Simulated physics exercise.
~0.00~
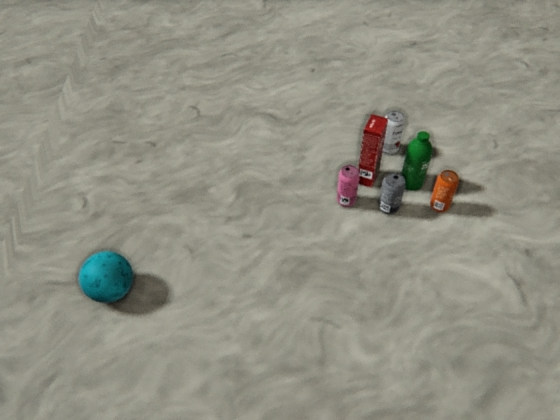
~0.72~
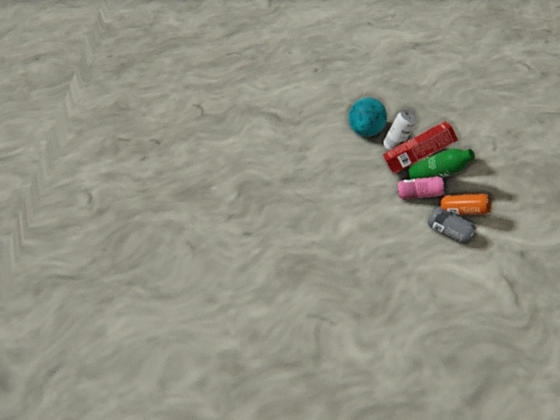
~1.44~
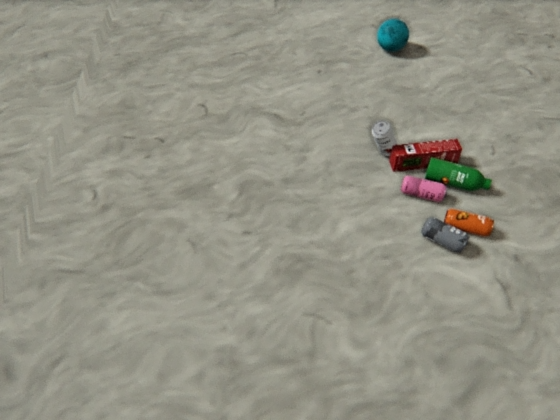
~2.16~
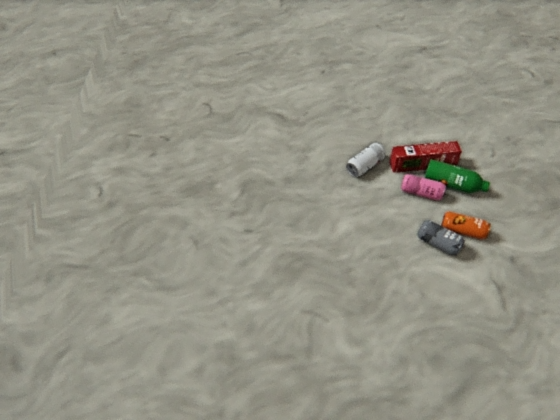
A turquoise ball moved across the floor into a standing cluster of cans, a red carton and a green bottle, knocking them over, then headed away toward the top and out of view, leaving all six lying on their sides.
